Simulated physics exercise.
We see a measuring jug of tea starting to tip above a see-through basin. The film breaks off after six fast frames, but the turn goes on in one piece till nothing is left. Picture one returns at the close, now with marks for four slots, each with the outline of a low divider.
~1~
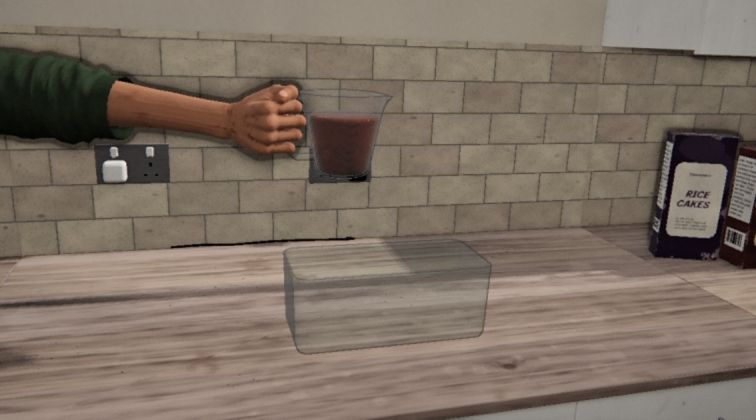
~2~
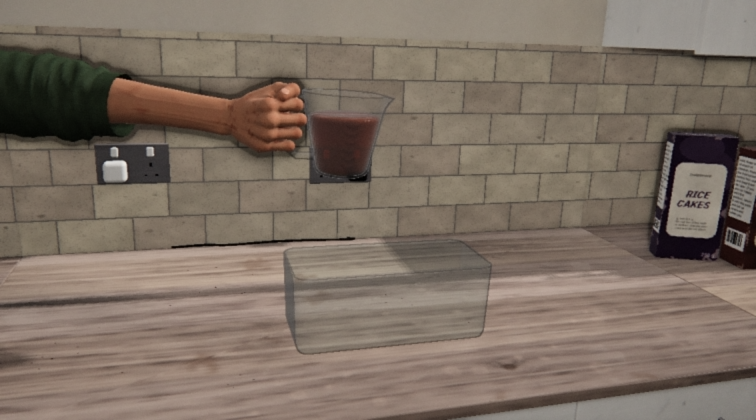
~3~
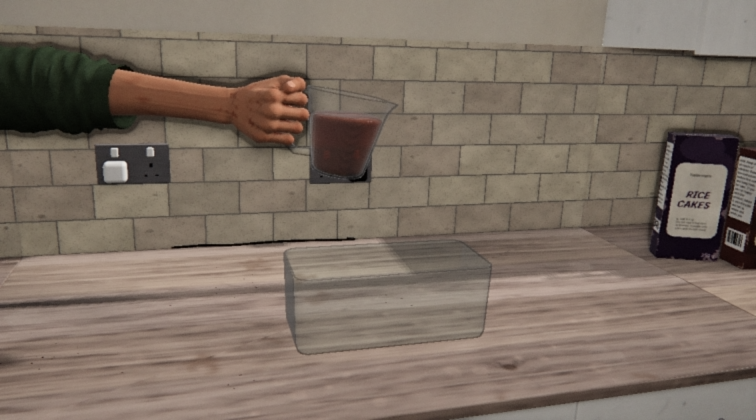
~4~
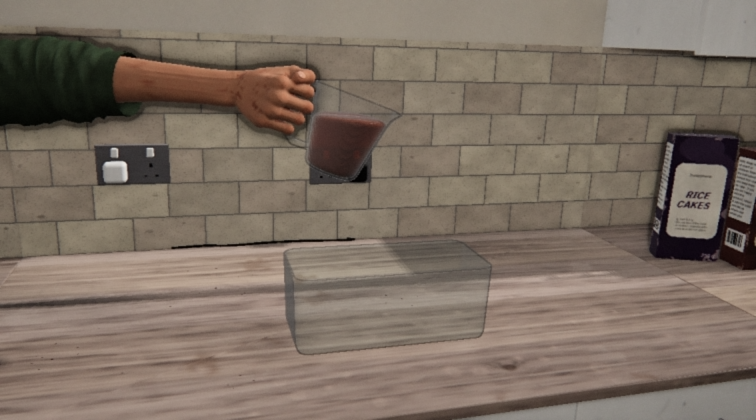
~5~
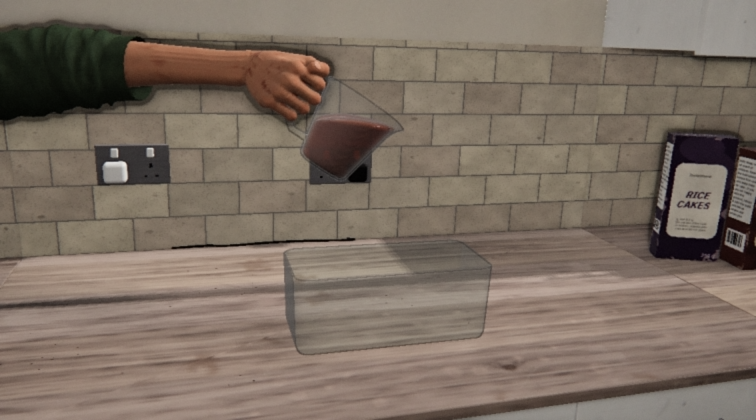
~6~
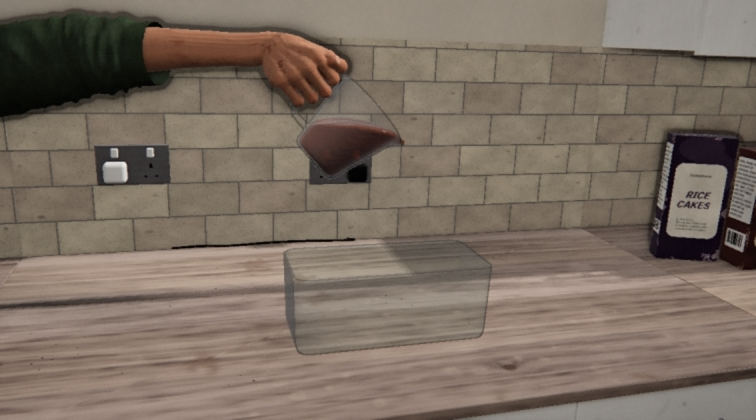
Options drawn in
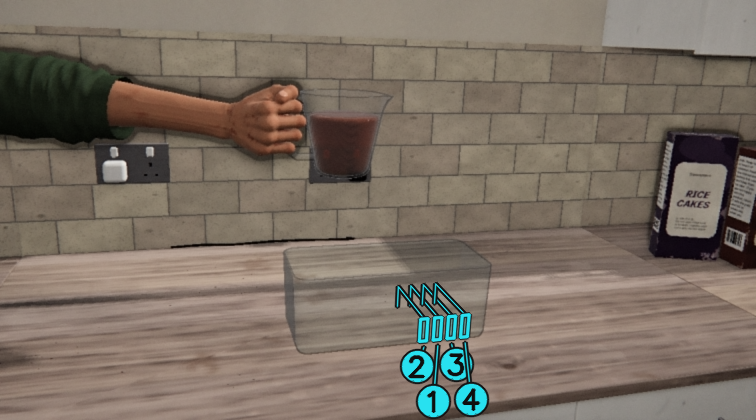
At first, a hand in a green sleeve holds a clear jug of reddish-brown tea upright above an empty see-through basin on a wooden counter. The hand then tilts the jug to the right, slightly and then more steeply, until the tea slants up to its lip.
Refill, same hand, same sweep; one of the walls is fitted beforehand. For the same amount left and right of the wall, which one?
I would pick slot 2.
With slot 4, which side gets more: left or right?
More ends on the left.
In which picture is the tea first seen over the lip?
Picture 6.
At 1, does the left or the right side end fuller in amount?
More ends on the left.
In cyan, 1 at (437, 345); 2 at (423, 346); 3 at (451, 344); 4 at (465, 342).
For slot 1, about 71 % ends left of the wall and 20 % right of it; 8 % is lost outside.
For slot 2, about 50 % ends left of the wall and 43 % right of it; 7 % is lost outside.
For slot 3, about 80 % ends left of the wall and 9 % right of it; 11 % is lost outside.
For slot 4, about 82 % ends left of the wall and 9 % right of it; 9 % is lost outside.
